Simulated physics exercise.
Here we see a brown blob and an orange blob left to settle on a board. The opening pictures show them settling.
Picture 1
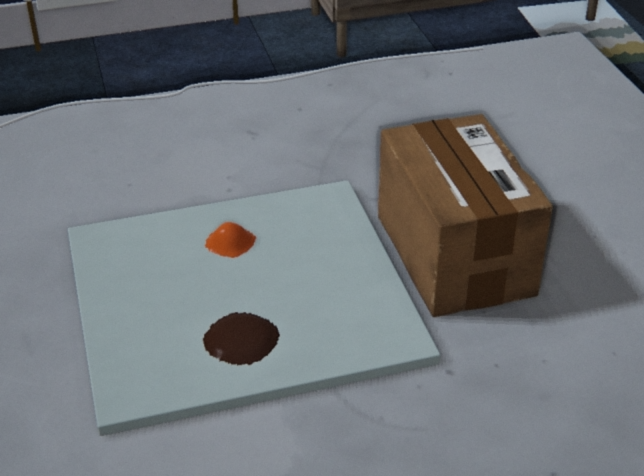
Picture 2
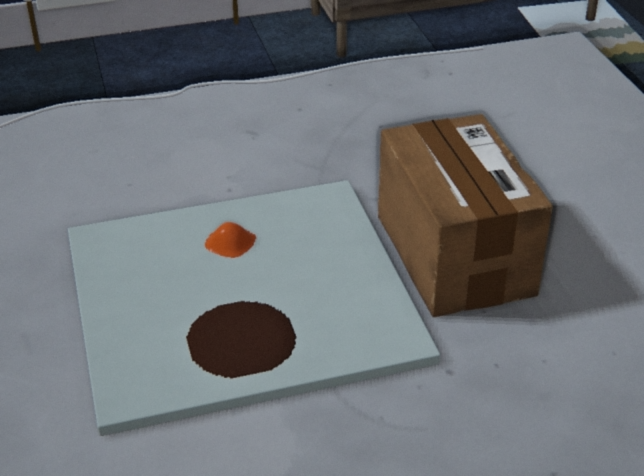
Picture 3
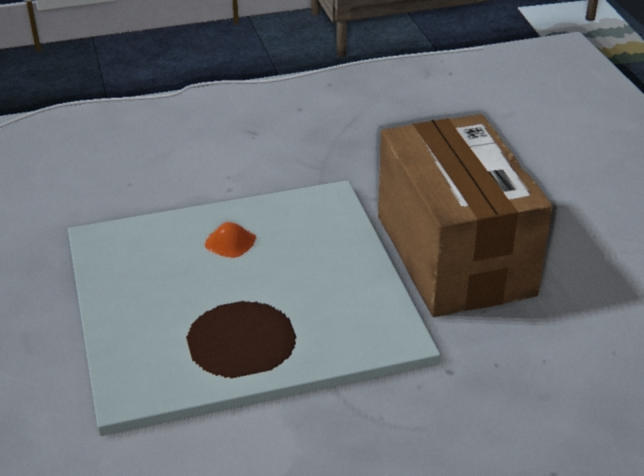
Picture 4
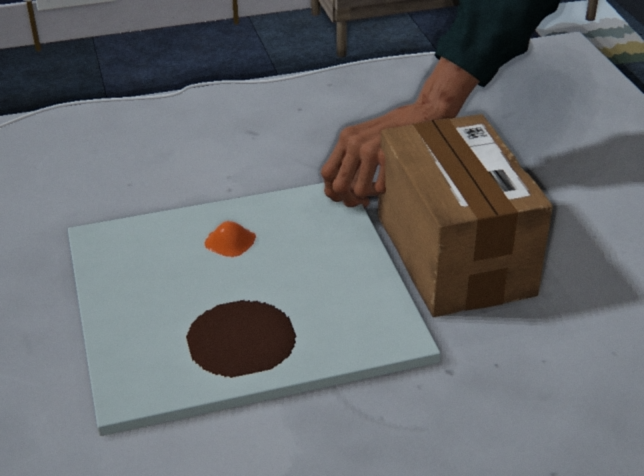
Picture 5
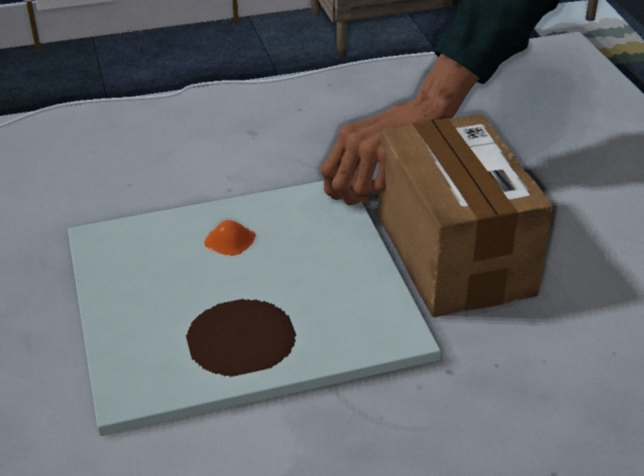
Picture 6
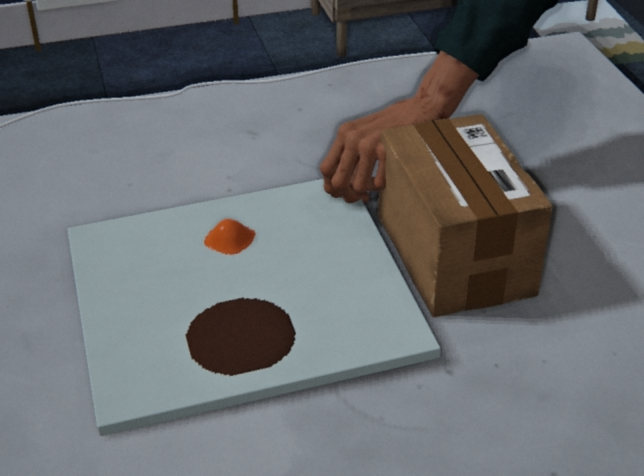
A hand reaching in beside a cardboard box and slightly raising a pale board's end, after its brown blob spreads near an orange heap.
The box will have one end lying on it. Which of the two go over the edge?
Note - brown blob: It leaves the surface; orange blob: It does not leave.
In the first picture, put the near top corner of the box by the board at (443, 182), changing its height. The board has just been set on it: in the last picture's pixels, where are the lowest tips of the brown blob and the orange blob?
At (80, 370), and at (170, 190).
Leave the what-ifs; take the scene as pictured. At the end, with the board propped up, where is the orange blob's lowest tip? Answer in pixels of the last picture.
(188, 204).
A moment on, slope about 24°; the brown blob has crept down a long way; the orange blob has not moved.
Further on, the brown blob is dripping off the low end; the orange blob has not moved.
When it is over, slope about 24°; the brown blob is dripping off the low end; the orange blob has not moved.
